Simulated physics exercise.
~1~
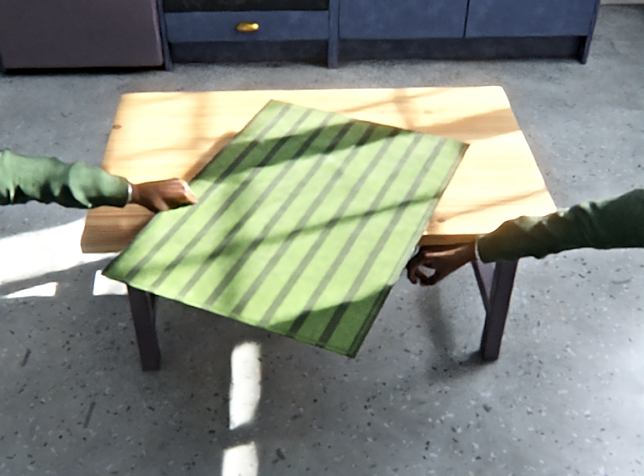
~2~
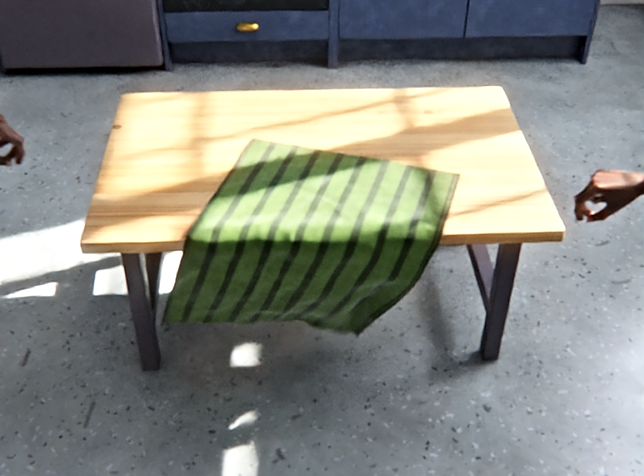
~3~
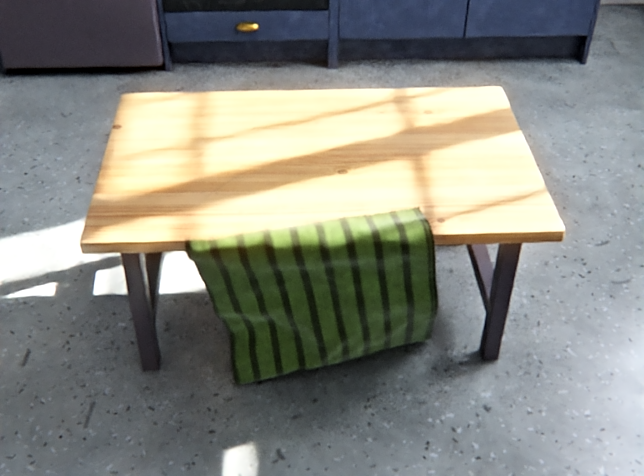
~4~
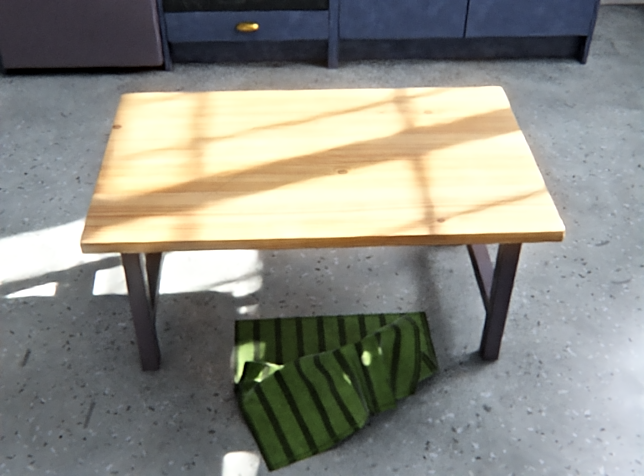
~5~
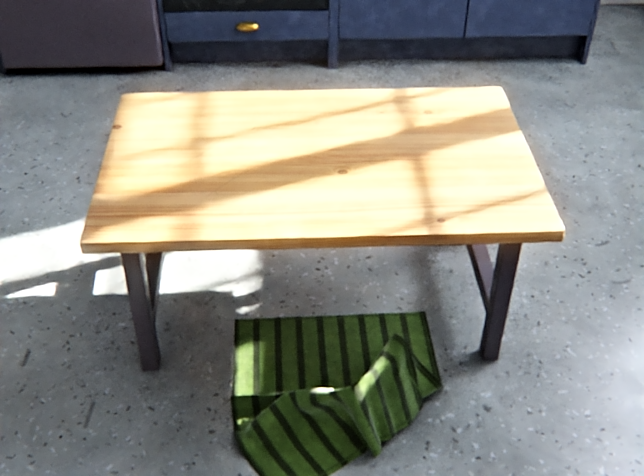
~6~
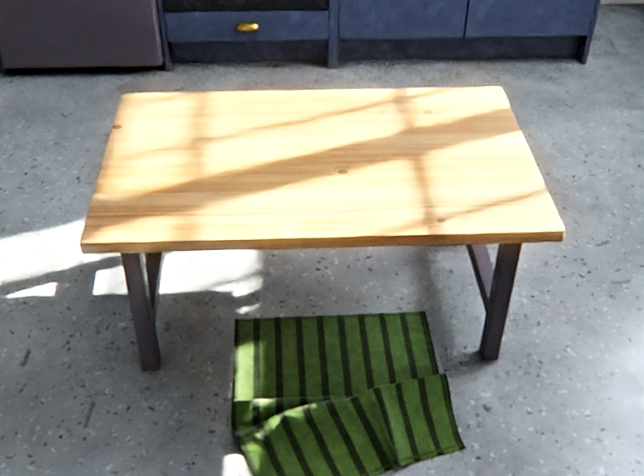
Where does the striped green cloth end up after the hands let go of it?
It slides off the near edge of the table and ends up folded on the grey floor in front, with none of it left on the tabletop.
In a room with a speckled grey floor and dark blue cabinets at the back, a still view looks down on a light wooden table with dark legs, crossed by sunlight and shadow. Two hands in green sleeves, one from each side, hold a green cloth with dark stripes level over the near edge. They let go and draw away, and the cloth drapes partly over that edge. It slides down the front until it slips off the tabletop. It crumples onto the floor, its near part shifts slightly, and it ends up lying folded there below the bare table.
